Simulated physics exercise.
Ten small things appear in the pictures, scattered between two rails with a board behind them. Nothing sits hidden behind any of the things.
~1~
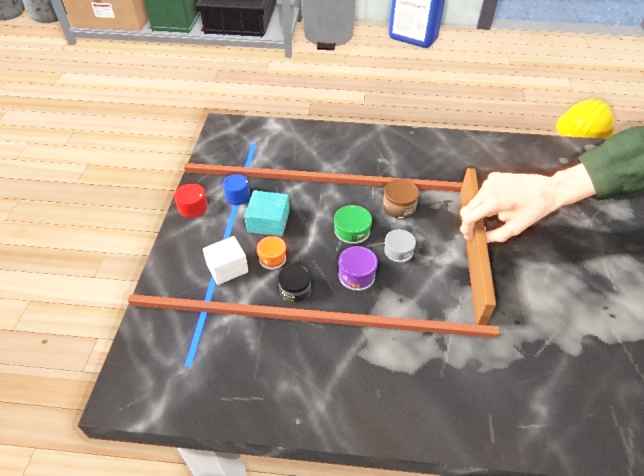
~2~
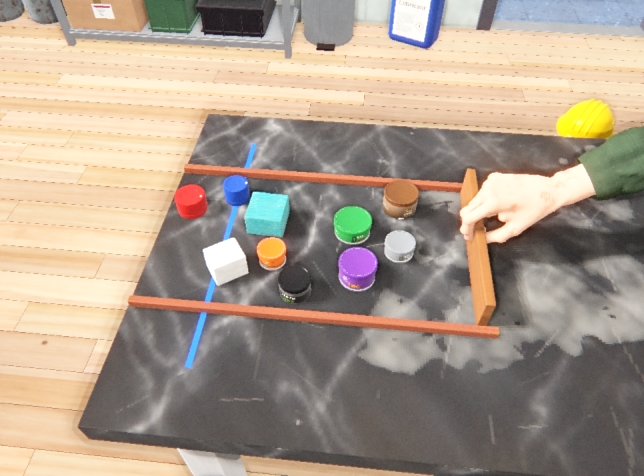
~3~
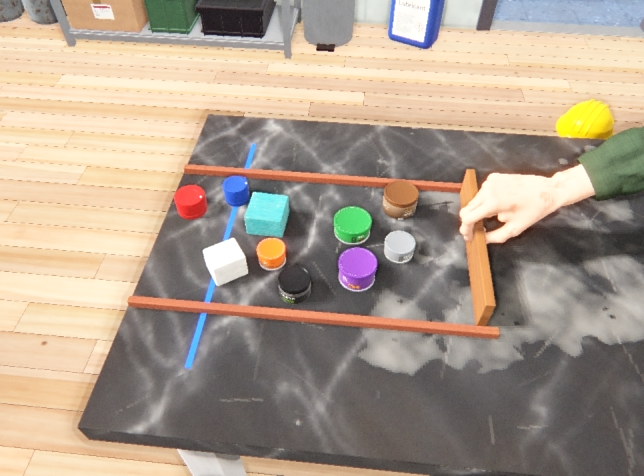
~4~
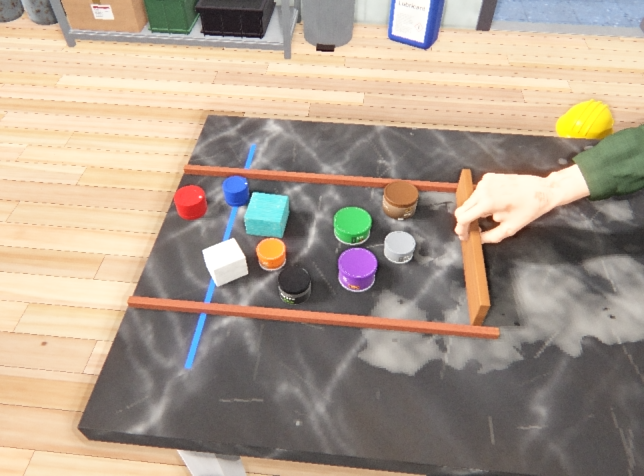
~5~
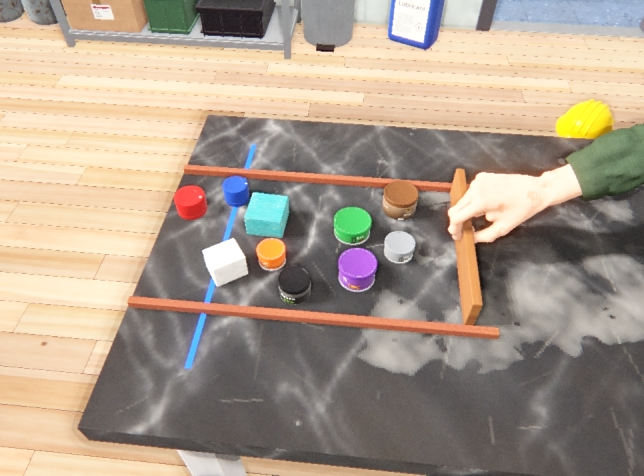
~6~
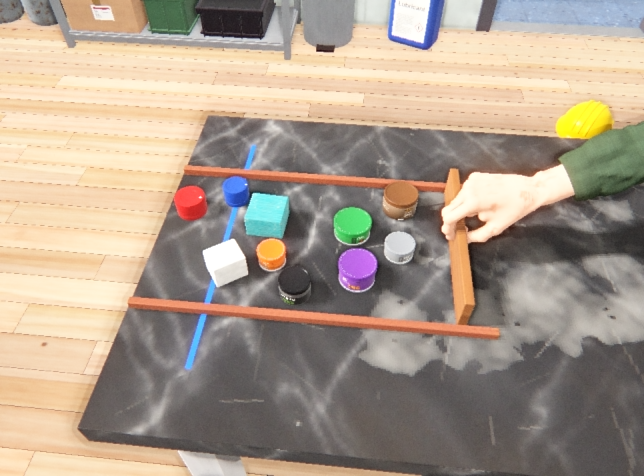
In this clip, a hand holds a wooden board upright between two rails on a dark tabletop and slides it slightly left toward scattered colourful lids, tubs and blocks, which stay still near a strip of blue tape.
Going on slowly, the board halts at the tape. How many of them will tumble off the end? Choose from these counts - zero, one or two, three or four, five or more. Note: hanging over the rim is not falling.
Count: One or two.
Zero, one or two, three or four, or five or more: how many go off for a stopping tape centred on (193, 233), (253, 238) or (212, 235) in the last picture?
For each place: Five or over; zero; one to two.
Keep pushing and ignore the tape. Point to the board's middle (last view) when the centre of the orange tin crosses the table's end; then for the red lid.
I'd put it close to (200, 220), and close to (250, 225) for the other one.
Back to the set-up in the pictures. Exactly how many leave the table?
1.
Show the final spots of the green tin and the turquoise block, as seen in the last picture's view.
In the last picture the green tin sits at (214, 211) while the turquoise block sits at (177, 213).
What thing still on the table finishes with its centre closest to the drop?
Answer: The turquoise block.
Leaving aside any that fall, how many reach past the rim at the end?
Looks like 1 of them.
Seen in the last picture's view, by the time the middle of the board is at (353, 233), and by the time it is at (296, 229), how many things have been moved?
4 and 7.
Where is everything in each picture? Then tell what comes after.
Red lid (191, 201); blue lid (237, 190); white block (226, 260); board (476, 241); tape (227, 234), in the first picture.
Blue lid (237, 191); turquoise block (268, 214), in the second picture.
White block (226, 262); orange tin (272, 255), in the third picture.
Red lid (191, 203); black tub (295, 285), in the fourth picture.
Blue lid (236, 192); grey tin (399, 248), in the fifth picture.
Red lid (191, 203); blue lid (236, 192); white block (226, 263); board (458, 241); tape (227, 236), in the sixth picture.
Soon after, none off yet; red lid at rest near (191, 203); blue lid at rest near (236, 192); white block at rest near (226, 263).
After that, none off yet; red lid displaced a little near (178, 202); blue lid displaced a little near (224, 193); white block displaced about its own width near (194, 265).
In the end, the number that fall off is one or two; gone, red lid.
